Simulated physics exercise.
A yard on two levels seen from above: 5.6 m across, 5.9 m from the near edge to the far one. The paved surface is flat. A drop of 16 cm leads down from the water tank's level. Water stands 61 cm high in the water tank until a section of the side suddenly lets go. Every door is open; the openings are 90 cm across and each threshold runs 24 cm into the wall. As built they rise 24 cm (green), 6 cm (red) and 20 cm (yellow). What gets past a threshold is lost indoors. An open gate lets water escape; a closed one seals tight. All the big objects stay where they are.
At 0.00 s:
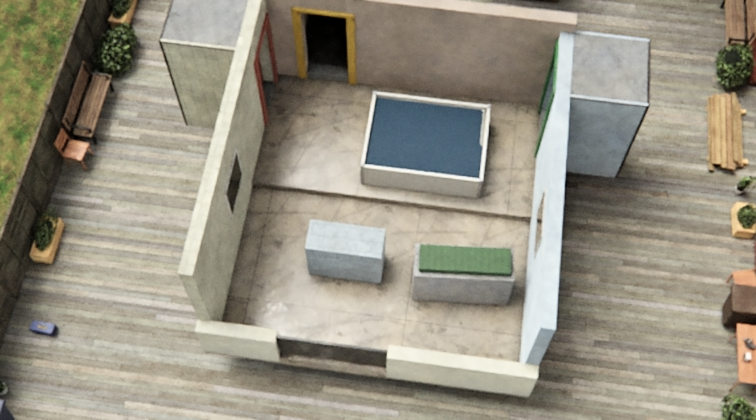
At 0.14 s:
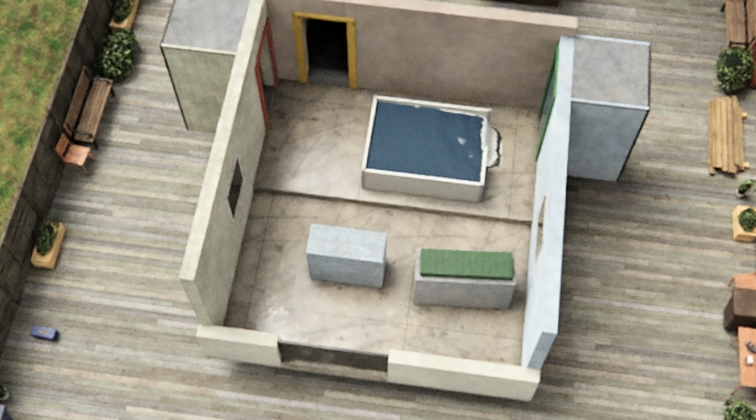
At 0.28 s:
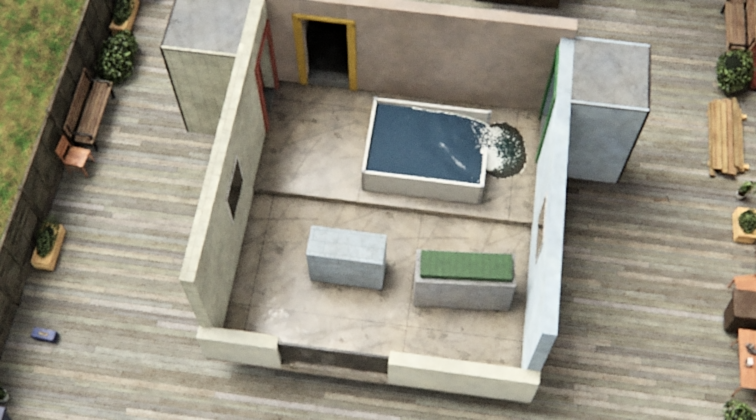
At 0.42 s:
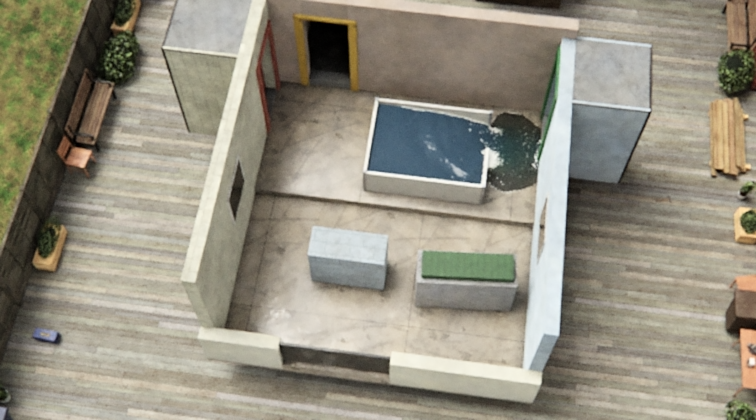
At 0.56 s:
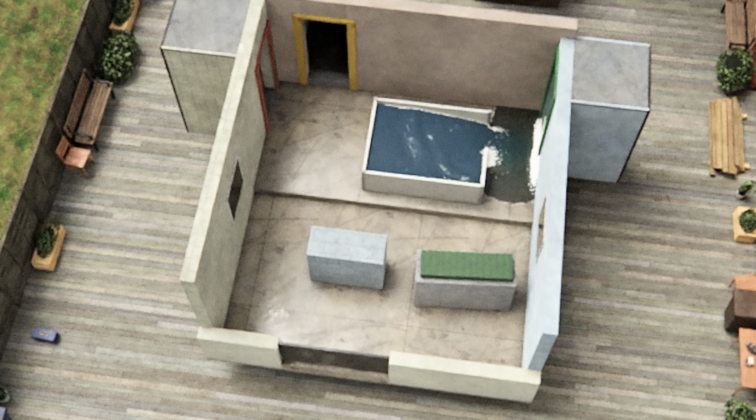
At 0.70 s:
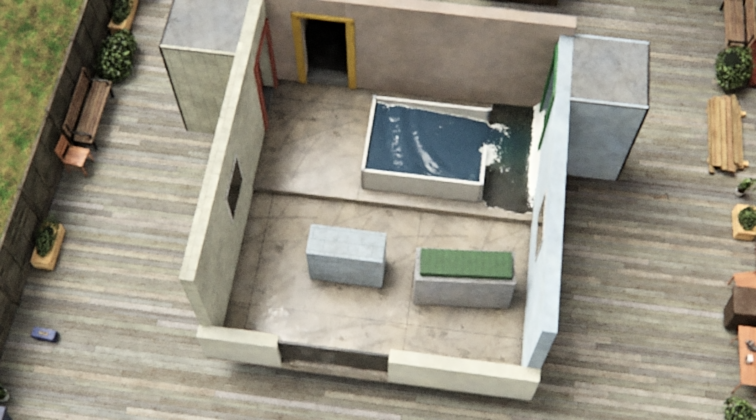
A roofless, pale-walled building with a yellow-framed doorway at the back, a red one at the left and a green one at the right stands on a grey plank deck, seen from high above. Inside are a pale tank of dark blue water, a grey block and a green-topped block. Water pours from the tank's right side, foams and spreads across the floor to the right wall, then forward along it, while the view stays still.
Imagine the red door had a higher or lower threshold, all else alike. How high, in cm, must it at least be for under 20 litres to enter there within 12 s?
It would have to be roughly 13 cm high.
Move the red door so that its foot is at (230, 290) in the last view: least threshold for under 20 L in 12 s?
Roughly 7.5 cm.
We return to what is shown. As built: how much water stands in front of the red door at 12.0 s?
About 7.5 cm.
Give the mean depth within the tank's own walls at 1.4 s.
Roughly 46 cm on average.
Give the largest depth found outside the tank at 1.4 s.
Up to some 46 cm.
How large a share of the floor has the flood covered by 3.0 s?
Near 35 per cent is wet.
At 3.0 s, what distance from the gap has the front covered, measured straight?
Roughly 5.0 m.
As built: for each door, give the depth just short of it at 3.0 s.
In cm: Green 31, red 0, yellow 7.
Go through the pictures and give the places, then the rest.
Still water, 61 cm deep, in the water tank at (427, 138); the red door at (266, 73) is dry, in the first frame.
The gap is at (484, 141), the front 0.3 m out at (495, 164); the back of the water tank holds 61 cm, in the second frame.
Water pours out at (484, 144) and has run 0.8 m, to (523, 158); about 9 cm deep outside, 61 cm at the back, in the third frame.
The front is at (541, 136), 1.1 m from the gap at (485, 144); 1.5 m2 of floor is wet, 61 cm left at the back, in the fourth frame.
The gap is at (484, 144), the front 1.3 m out at (549, 150); the back of the water tank holds 61 cm, in the fifth frame.
Water pours out at (483, 142) and has run 1.4 m, to (533, 210); about 7 cm deep outside, 60 cm at the back; the red door at (266, 78), 4.5 m from the gap, is still 4.6 m from the nearest water, in the sixth frame.
After 1.4 s water covers 15 % of the floor, deepest (46 cm) near (540, 114); it has not reached the red door.
After 3.0 s water covers 35 % of the floor, deepest (33 cm) near (540, 114); it has not reached the red door.
After 12.0 s water covers 95 % of the floor, deepest (12 cm) near (260, 207); 8 cm at the red door, 157 litres in over its 6 cm threshold.
At the red door as built, the water arrived by 3.3 s and peaked near 15 cm at 4.6 s.
With a threshold of 11 cm, 41 litres would have come in within the 12 s; with 14.5 cm, 11 litres. So under 20 litres takes about 13 cm.
